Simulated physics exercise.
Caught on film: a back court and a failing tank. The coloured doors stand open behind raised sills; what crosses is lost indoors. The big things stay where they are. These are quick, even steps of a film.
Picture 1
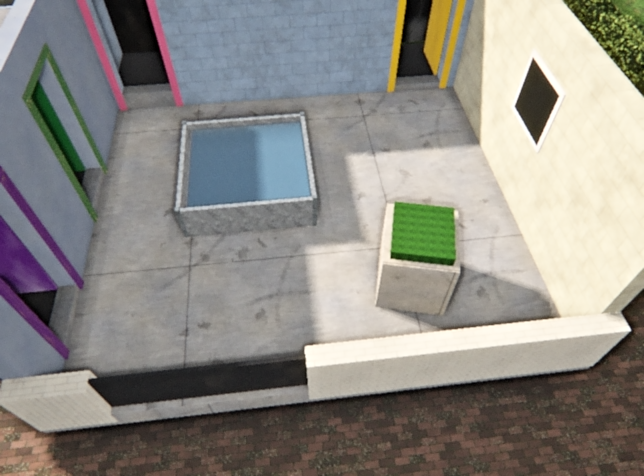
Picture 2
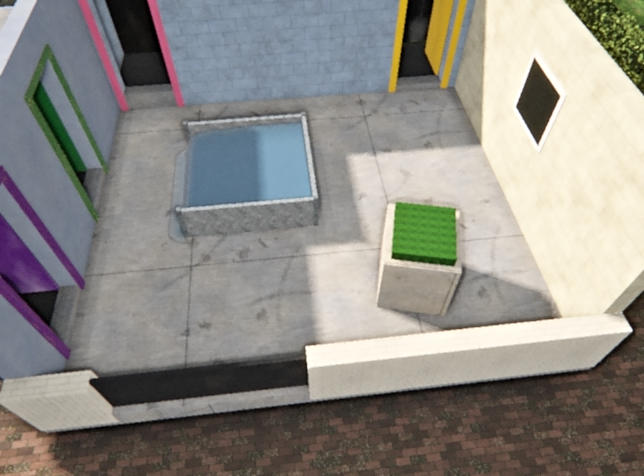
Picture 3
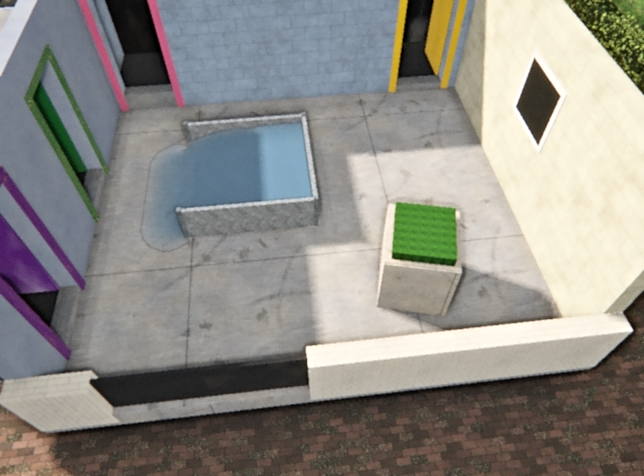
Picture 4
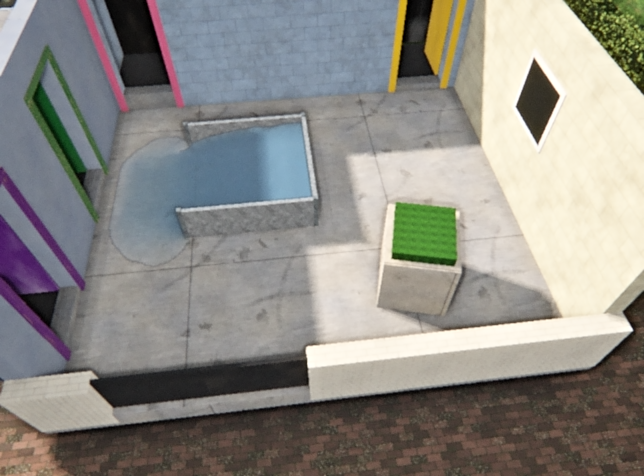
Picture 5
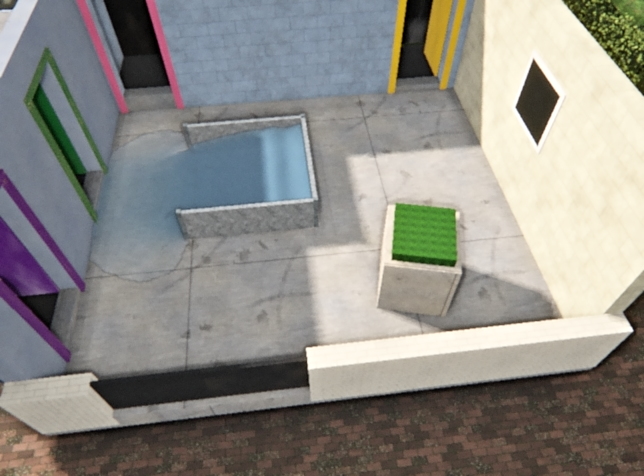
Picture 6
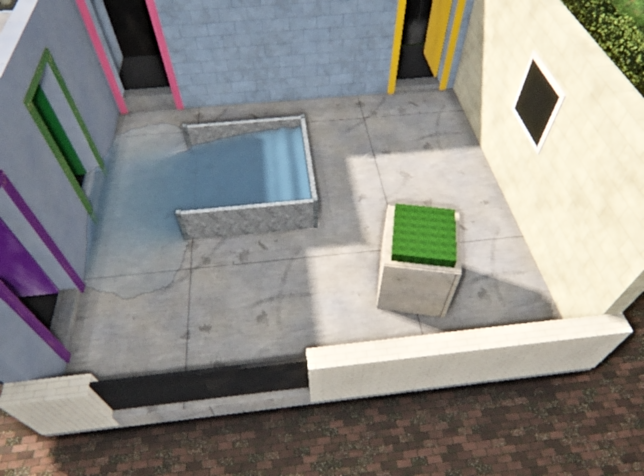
A square, stone-walled tank of blue water stands in a grey paved courtyard, seen from high above by a still camera. Pink and yellow doorways line the back, green and purple ones the left, and a pale planter with a green top sits to the right. The tank's left side opens, and water pours out, fanning leftward in a rounded sheet that thins across the paving to the left wall.
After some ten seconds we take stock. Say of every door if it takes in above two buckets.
The purple door admits no more than that; the pink door admits no more than that; the yellow door admits no more than that; the green door lets in a lot.
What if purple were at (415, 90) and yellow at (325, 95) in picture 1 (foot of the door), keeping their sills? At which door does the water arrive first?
The green one.
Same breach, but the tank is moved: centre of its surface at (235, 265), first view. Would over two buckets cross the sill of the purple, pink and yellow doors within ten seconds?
In short: The purple door lets more in, the pink door stays under, the yellow door is under.
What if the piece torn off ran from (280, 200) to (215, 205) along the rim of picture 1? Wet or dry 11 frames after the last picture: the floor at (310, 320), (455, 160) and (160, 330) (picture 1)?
In that order: Covered, not flooded, covered.
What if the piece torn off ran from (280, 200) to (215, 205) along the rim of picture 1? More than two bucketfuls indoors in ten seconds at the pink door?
My reading: The pink door keeps below it.
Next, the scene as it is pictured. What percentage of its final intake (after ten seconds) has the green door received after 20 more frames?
Some 100 per cent.
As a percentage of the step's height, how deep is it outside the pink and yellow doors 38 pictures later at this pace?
In turn 20 and 60 per cent.
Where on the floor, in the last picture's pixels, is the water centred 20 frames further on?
Near (185, 206).
A moment on, water covers 15 % of the floor; the purple door wet at the sill, nothing in, the pink door wet at the sill, nothing in, the yellow door not reached, the green door over two buckets in.
Next, water covers 25 % of the floor; the purple door wet at the sill, nothing in, the pink door wet at the sill, nothing in, the yellow door not reached, the green door far over two buckets in.
Then, water covers 45 % of the floor; the purple door wet at the sill, nothing in, the pink door wet at the sill, nothing in, the yellow door not reached, the green door far over two buckets in.
Later, water covers 80 % of the floor; the purple door wet at the sill, nothing in, the pink door wet at the sill, nothing in, the yellow door wet at the sill, nothing in, the green door far over two buckets in.
In the end, water covers 100 % of the floor; the purple door wet at the sill, nothing in, the pink door wet at the sill, nothing in, the yellow door wet at the sill, nothing in, the green door far over two buckets in.
